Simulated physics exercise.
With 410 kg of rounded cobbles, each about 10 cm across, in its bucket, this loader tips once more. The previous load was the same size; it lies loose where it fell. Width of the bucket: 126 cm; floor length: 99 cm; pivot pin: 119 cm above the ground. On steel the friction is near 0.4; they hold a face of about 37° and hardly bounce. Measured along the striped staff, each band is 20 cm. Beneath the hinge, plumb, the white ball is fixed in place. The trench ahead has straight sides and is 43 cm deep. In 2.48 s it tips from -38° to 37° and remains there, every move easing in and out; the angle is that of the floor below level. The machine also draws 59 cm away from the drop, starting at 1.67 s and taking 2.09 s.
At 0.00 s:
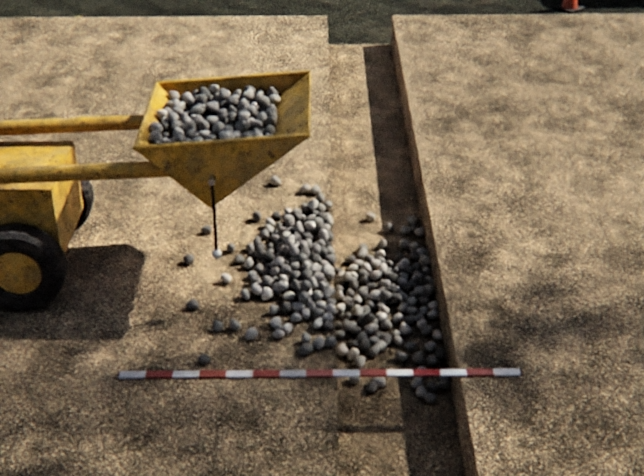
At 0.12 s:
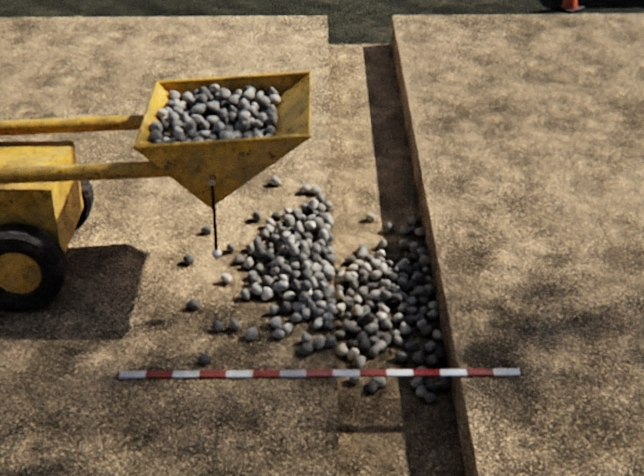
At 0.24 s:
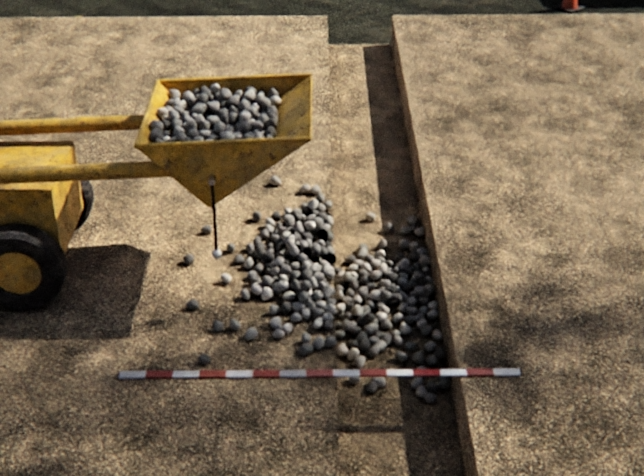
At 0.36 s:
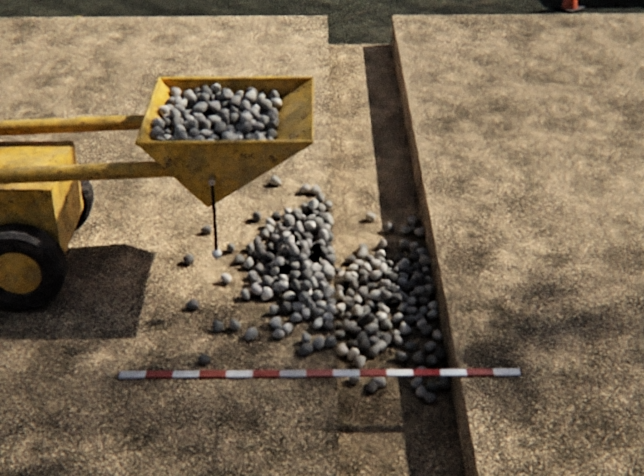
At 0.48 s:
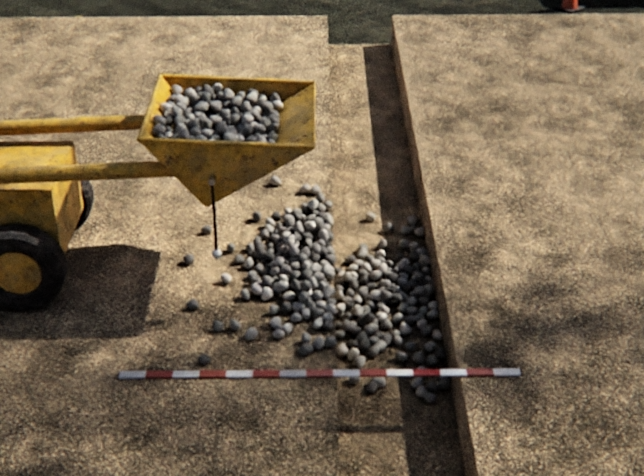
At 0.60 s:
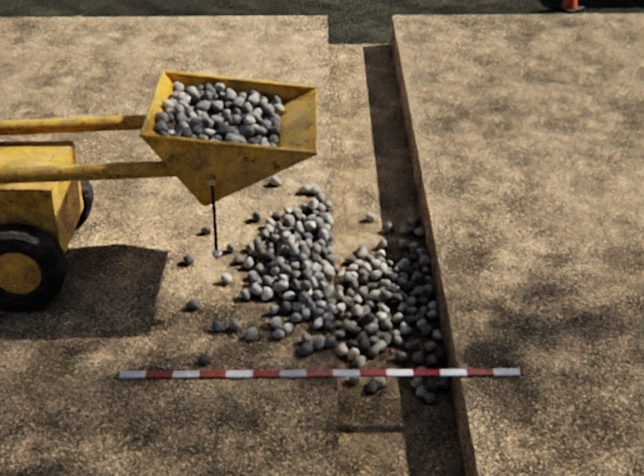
On sandy ground beside a trench partly filled with grey stones, a yellow loader held up a bucket of similar stones, and the bucket's front edge slowly dipped a little while the loader's body stayed still.
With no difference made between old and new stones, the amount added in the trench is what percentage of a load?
It is roughly 60 per cent of a load.
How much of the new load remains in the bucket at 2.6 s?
It keeps some 10 percent of its load.
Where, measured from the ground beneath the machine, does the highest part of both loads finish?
Close to 30 centimetres up.
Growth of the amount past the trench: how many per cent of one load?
Close to 0 parts in a hundred.
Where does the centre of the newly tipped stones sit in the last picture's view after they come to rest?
Their middle is at about (348, 289).
After 1.9 s the floor is at 25°; in per cent of one load, 99 in the bucket, 58 short of the trench, 44 in the trench; the foremost stones are at (430, 294).
After 2.6 s the floor is at 37°; in per cent of one load, 11 in the bucket, 108 short of the trench, 81 in the trench; the foremost stones are at (429, 287).
After 4.2 s the floor is at 37°; in per cent of one load, 0 in the bucket, 96 short of the trench, 104 in the trench; the foremost stones are at (433, 302).
After 7.0 s the floor is at 37°; in per cent of one load, 0 in the bucket, 96 short of the trench, 104 in the trench; the foremost stones are at (433, 302). Net gain in the trench, 60.
